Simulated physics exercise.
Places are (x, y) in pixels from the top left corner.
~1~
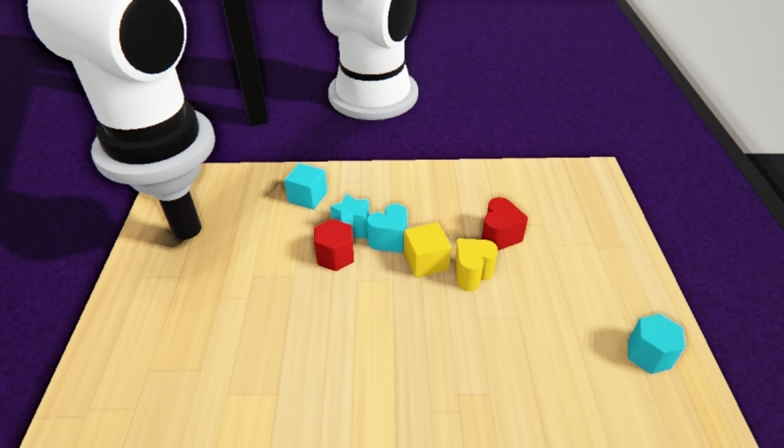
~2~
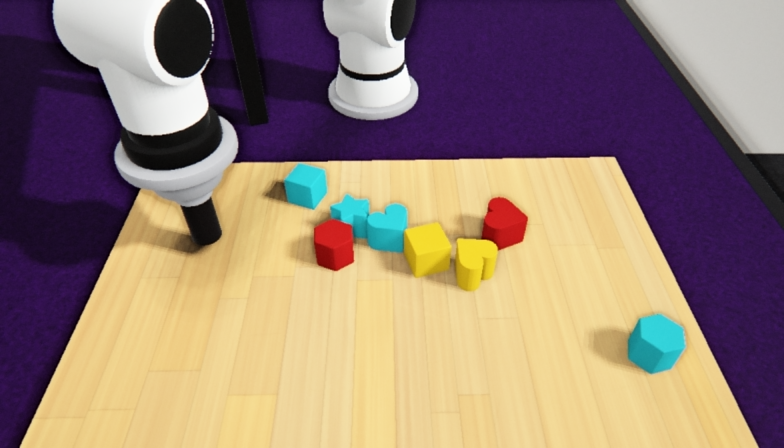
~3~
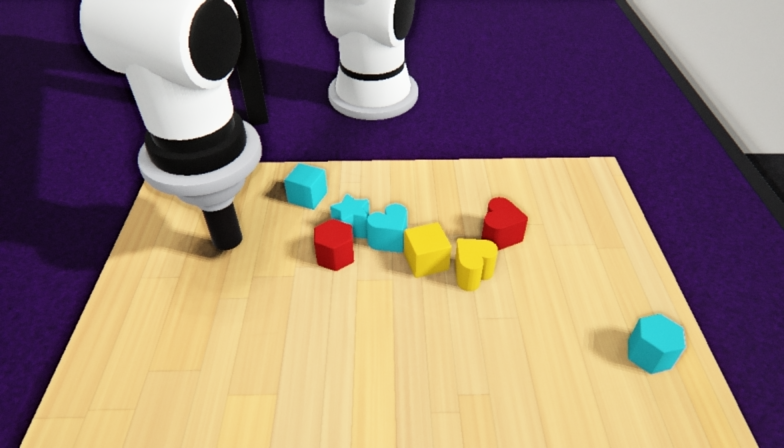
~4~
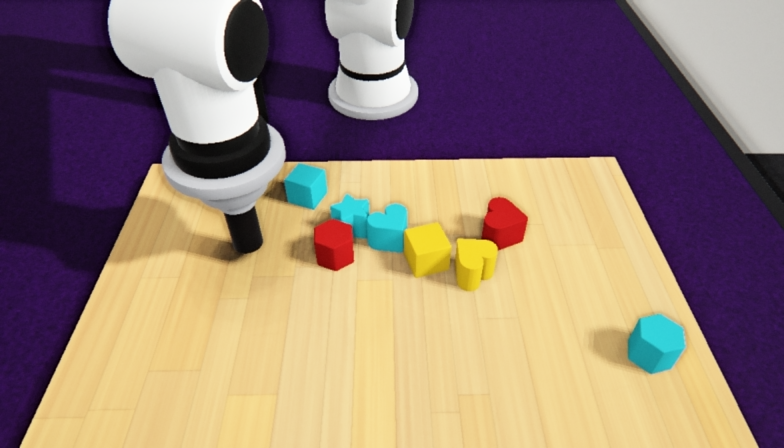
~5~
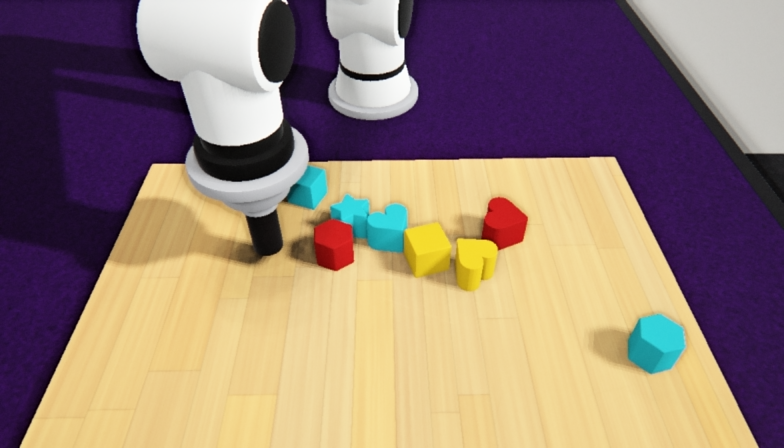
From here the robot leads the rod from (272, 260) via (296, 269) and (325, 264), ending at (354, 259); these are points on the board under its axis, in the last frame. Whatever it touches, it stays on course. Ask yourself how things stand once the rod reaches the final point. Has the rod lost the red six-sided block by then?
No, it doesn't check out.
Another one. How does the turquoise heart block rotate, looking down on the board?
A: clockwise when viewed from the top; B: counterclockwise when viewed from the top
(A)
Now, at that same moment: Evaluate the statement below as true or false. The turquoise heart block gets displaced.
Verdict: True.
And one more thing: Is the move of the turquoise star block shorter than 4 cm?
I'd say yes.
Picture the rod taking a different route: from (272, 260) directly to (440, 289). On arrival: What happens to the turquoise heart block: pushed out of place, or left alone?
From what I can tell, it won't keep its place.
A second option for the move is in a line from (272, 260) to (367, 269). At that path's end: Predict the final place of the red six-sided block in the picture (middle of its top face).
It is at (382, 224).
On the path given first. Halfway along, rod at (309, 253); red six-sided block at (340, 232).
At the end, rod at (353, 245); red six-sided block at (379, 220), turned 45° anticlockwise; turquoise star block at (360, 196), turned 50° anticlockwise; turquoise heart block at (412, 206), turned 20° clockwise; yellow square unmoved.
